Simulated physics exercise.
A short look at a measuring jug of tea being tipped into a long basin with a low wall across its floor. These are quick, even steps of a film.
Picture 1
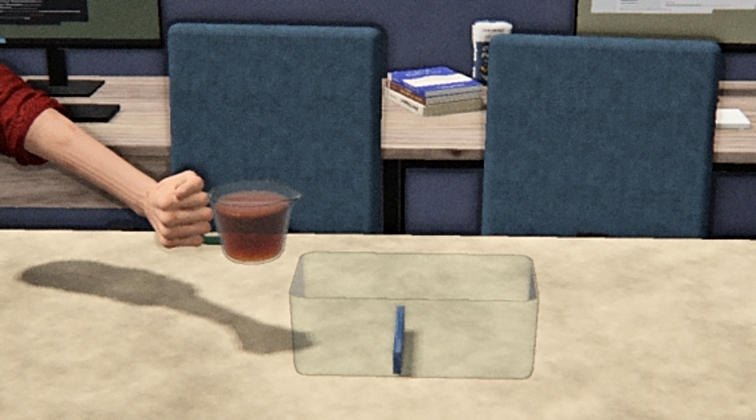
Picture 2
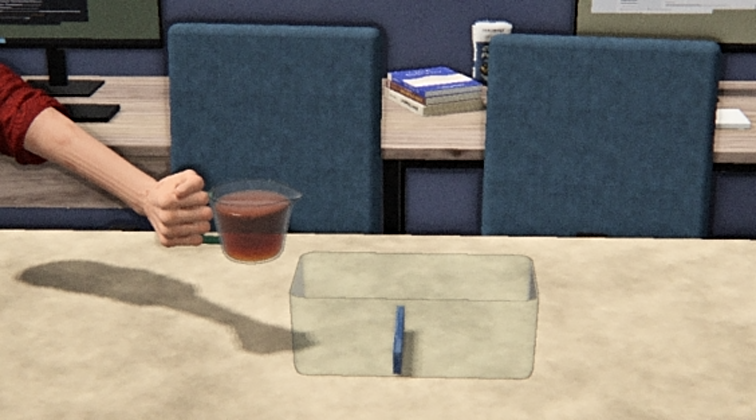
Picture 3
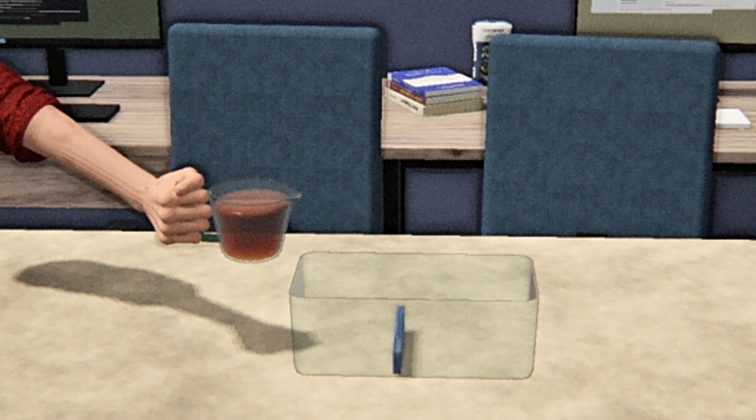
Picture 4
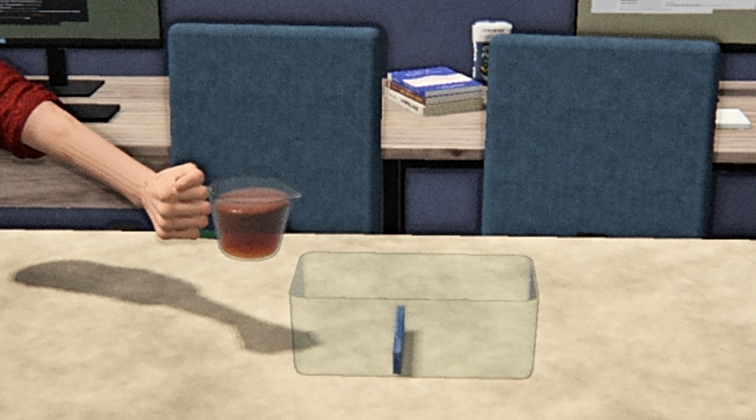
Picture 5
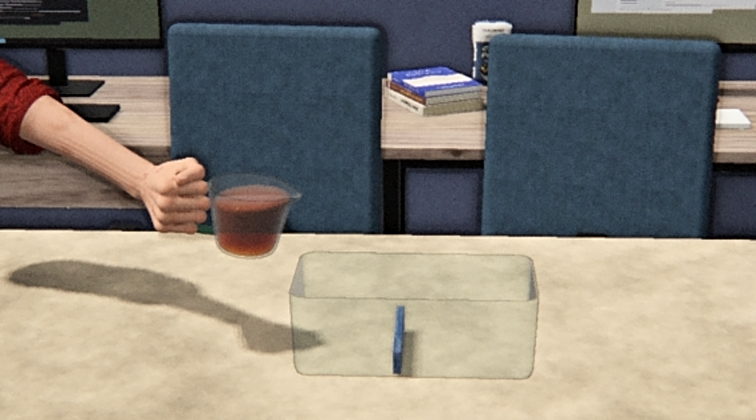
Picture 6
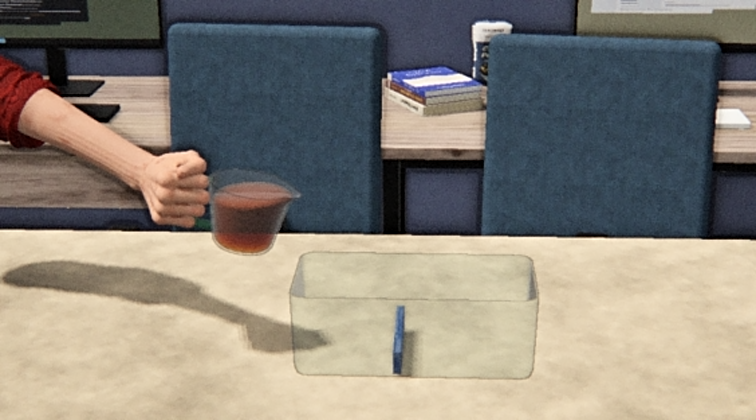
The clip opens with a hand at the left, in a red sleeve, holding a clear measuring jug of reddish-brown tea nearly still beside a long, clear basin with a low blue wall on its floor. The hand then rises slightly, and the jug gradually tilts a little to the right.
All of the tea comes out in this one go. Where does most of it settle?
It is the left one.
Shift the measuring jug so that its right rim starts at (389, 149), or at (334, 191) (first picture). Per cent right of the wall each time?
Roughly 85 per cent, and 75 per cent.
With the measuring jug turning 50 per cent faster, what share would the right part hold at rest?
Roughly 15 in a hundred.
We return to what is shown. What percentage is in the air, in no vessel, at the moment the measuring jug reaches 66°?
It comes to 25 per cent or so.
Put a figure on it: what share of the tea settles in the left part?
About 85 per cent.
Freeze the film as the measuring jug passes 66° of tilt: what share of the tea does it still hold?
Roughly 70 in a hundred.
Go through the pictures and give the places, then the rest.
Tilt 0°; pouring edge (303, 195); surface from (214, 200) to (292, 202); the long basin's rim runs from (296, 275) to (535, 279); the wall's top is at (399, 329), in the first picture.
Tilt 0°; pouring edge (303, 195); surface from (214, 200) to (292, 201), in the second picture.
Tilt 2°; pouring edge (303, 195); surface from (215, 200) to (291, 200), in the third picture.
Tilt 4°; pouring edge (303, 195); surface from (214, 199) to (292, 198), in the fourth picture.
Tilt 7°; pouring edge (302, 195); surface from (214, 196) to (293, 196), in the fifth picture.
Tilt 11°; pouring edge (302, 195); surface from (214, 193) to (294, 194), in the sixth picture.
A moment on, the tilt is 66° and 71 per cent is still to pour, 5 is left of the wall and 0 right of it.
Next, the tilt is 97° and 13 per cent is still to pour, 56 is left of the wall and 2 right of it.
Then the tilt is 99° and 0 per cent is still to pour, 89 is left of the wall and 4 right of it.
Later the tilt is 99° and 0 per cent is still to pour, 86 is left of the wall and 10 right of it.
Finally, 86 per cent lies left of the wall, 10 right of it and 4 outside.
